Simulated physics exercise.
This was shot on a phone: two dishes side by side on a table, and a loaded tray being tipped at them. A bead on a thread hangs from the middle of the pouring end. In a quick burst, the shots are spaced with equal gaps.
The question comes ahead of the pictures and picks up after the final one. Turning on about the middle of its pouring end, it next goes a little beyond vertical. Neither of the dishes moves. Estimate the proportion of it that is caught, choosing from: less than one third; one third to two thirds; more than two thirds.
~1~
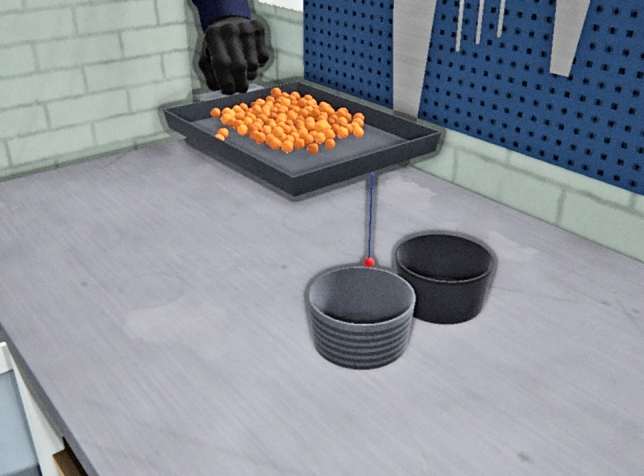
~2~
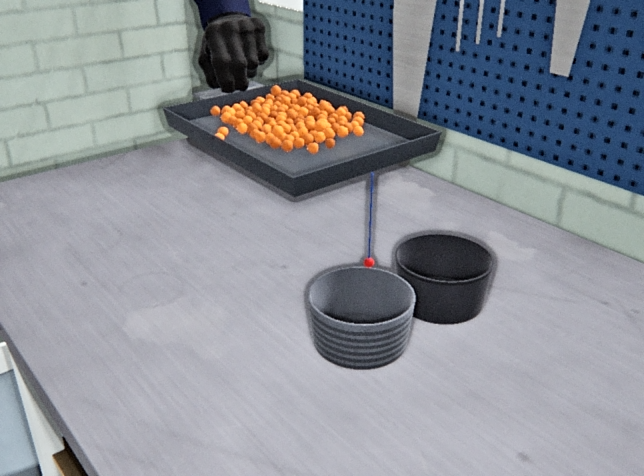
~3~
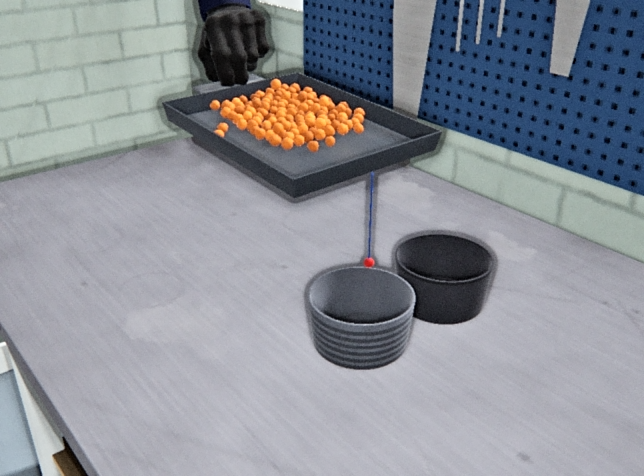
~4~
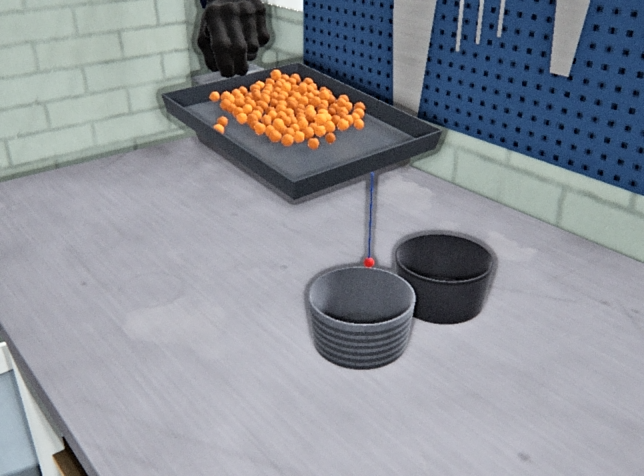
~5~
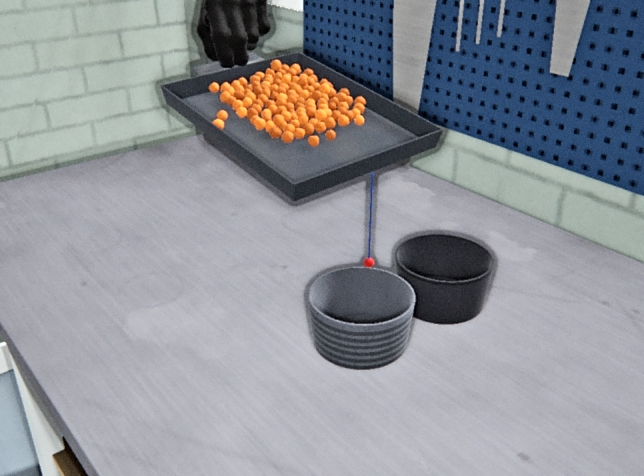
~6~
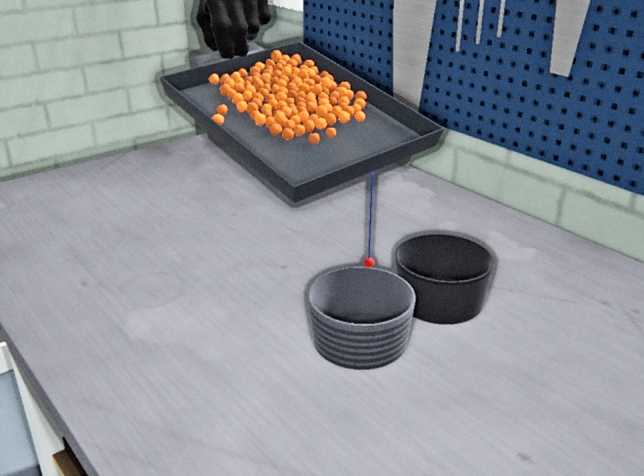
Proportion caught: One third to two thirds.
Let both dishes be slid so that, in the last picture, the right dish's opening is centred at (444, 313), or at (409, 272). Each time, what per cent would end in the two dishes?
First 30 per cent, second 70 per cent.
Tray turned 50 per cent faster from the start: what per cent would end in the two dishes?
Roughly 40%.
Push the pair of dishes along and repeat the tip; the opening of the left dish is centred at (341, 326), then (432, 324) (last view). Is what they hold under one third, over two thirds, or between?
Taking the two places in turn, the answer is beyond two thirds and then under a third.
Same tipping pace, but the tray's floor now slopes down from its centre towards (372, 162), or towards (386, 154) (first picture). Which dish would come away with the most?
Going by the two tries in order: The right-placed dish, then the right-placed dish.
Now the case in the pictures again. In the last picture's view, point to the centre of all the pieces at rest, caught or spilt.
(350, 358).
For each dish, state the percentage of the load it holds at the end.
Final split: Left dish some 40 per cent, right dish some 0 per cent.
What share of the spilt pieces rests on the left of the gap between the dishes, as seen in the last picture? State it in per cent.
I'd put it at close to 70 per cent.
Soon after the last picture, tray tipped steeply; nearly all on the tray; a stray few in the air.
A little later, tray tipped right over; nearly all on the tray; a stray few in the left dish; a stray few outside both; a stray few in the air.
Later still, tray tipped past a quarter turn; about half in the left dish; about half outside both.
At rest, tray tipped past a quarter turn; about half in the left dish; none in the right dish; about half outside both.
